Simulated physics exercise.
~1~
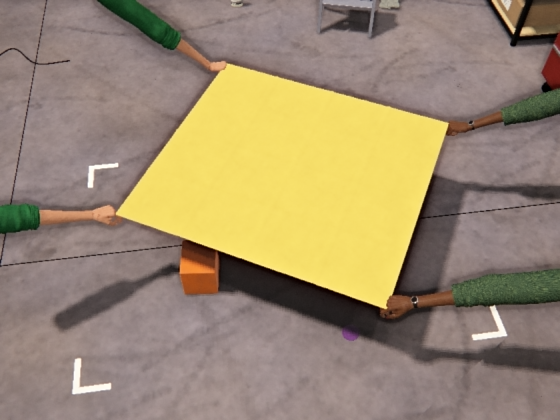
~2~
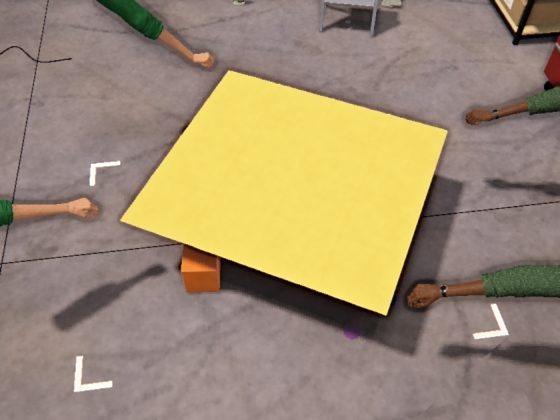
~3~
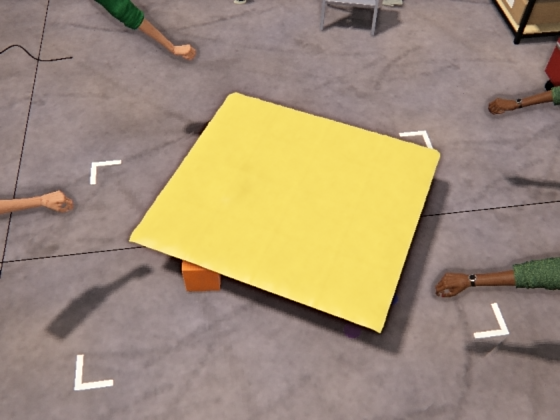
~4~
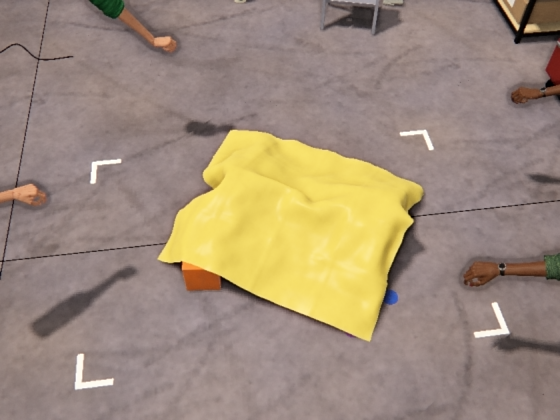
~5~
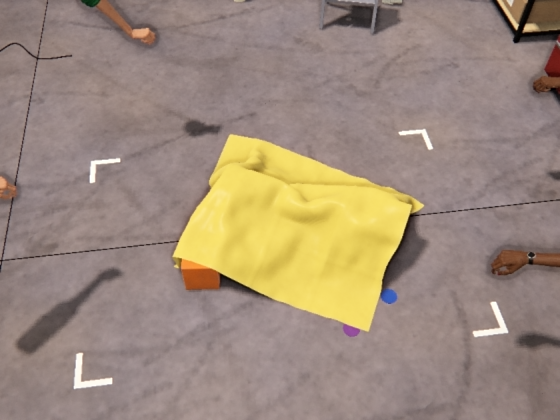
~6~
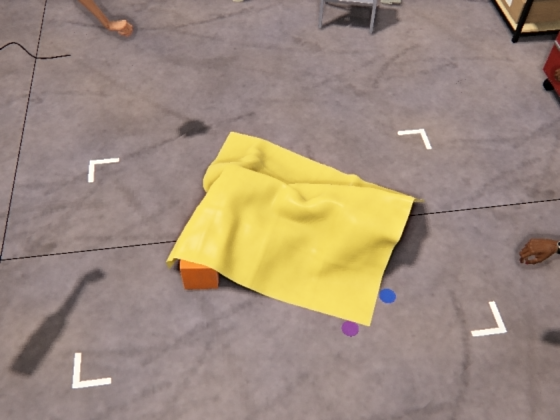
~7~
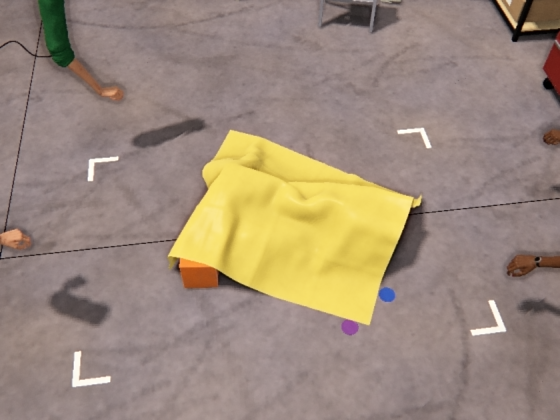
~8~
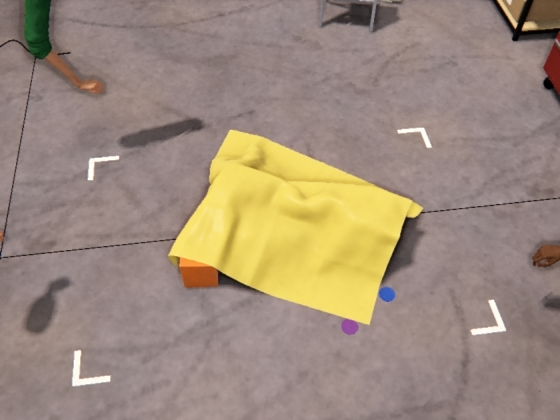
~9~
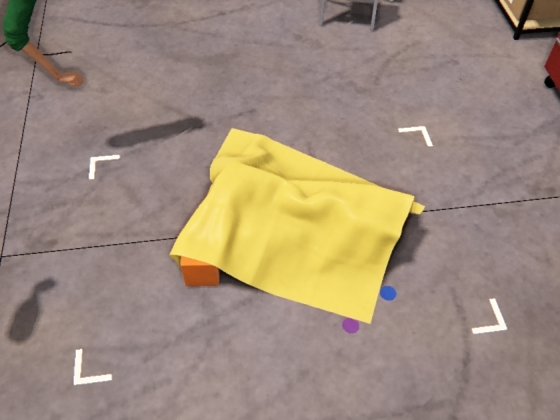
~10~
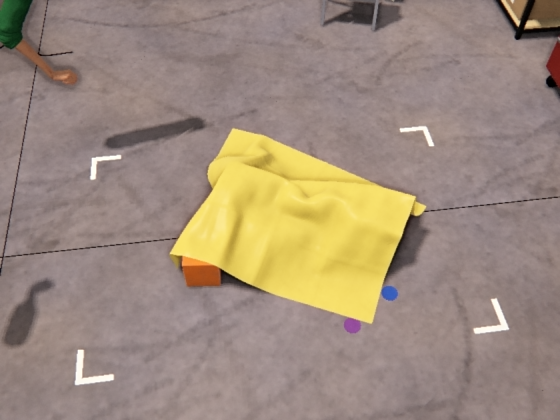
A yellow tarp held taut by four hands was let go and dropped onto the workshop floor, crumpling over hidden lumps as the hands drew back, and it came to rest with part of an orange crate and the blue and purple discs showing.
